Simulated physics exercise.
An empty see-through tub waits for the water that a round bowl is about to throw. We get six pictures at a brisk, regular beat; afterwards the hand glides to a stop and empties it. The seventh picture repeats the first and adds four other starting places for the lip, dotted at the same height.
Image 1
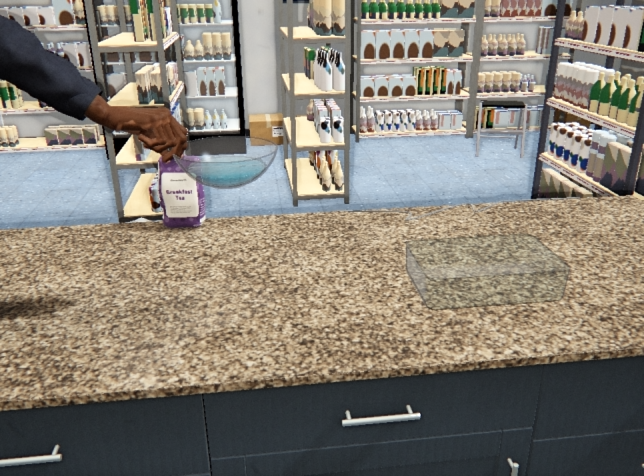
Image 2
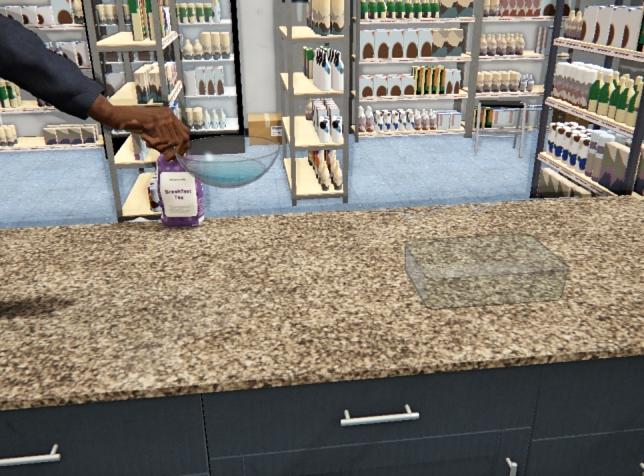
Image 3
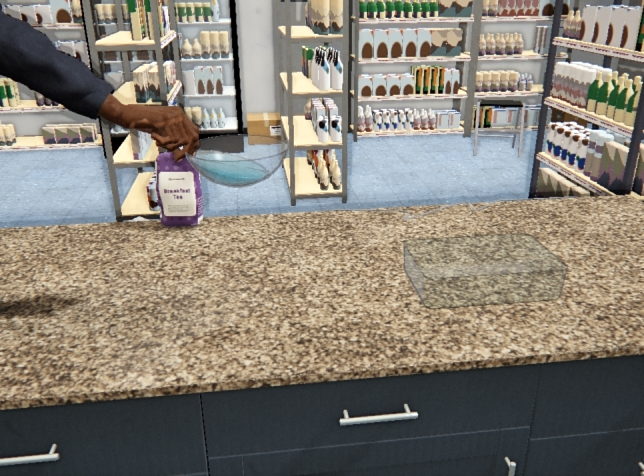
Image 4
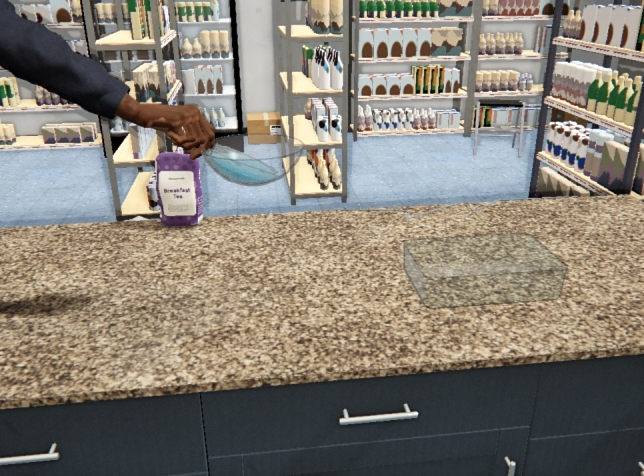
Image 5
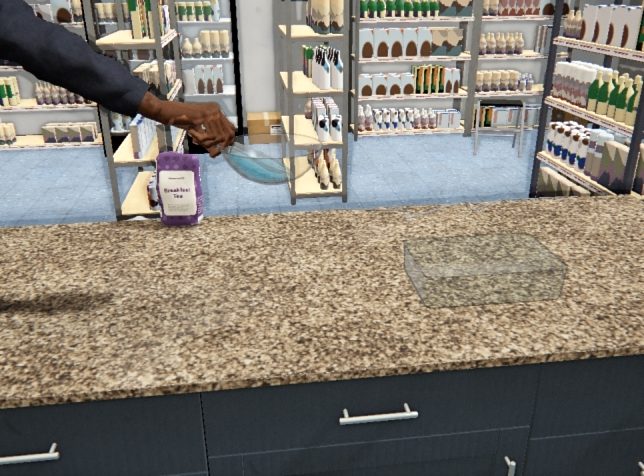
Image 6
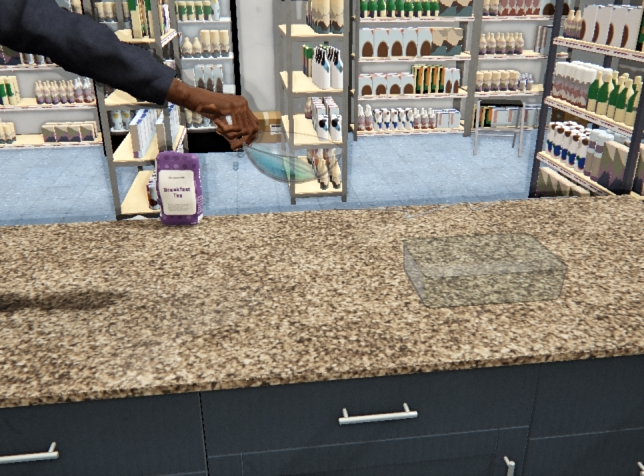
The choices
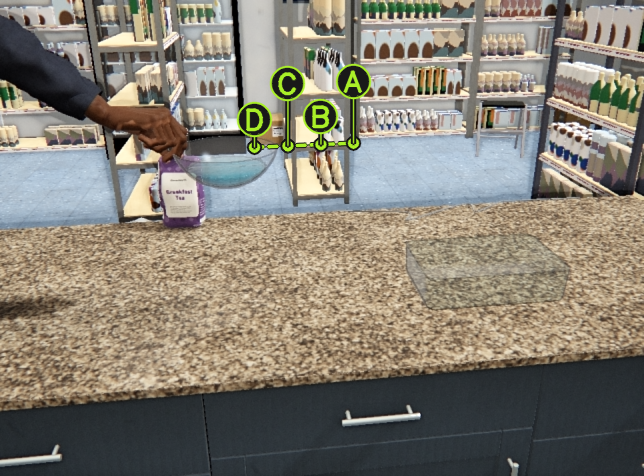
In a shop, a hand moves a clear bowl of blue liquid right above a counter.
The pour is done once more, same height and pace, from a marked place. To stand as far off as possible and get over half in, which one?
D is the one.
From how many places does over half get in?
All four.
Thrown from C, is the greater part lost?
No.
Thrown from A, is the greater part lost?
No, that is safe.
On the marked copy, A at (353, 143); B at (320, 144); C at (287, 145); D at (254, 147).
For place A, about 77 % lands in the tub, 10 % falls short and 12 % goes beside or beyond.
For place B, about 72 % lands in the tub, 6 % falls short and 22 % goes beside or beyond.
For place C, about 76 % lands in the tub, 8 % falls short and 16 % goes beside or beyond.
For place D, about 63 % lands in the tub, 22 % falls short and 15 % goes beside or beyond.
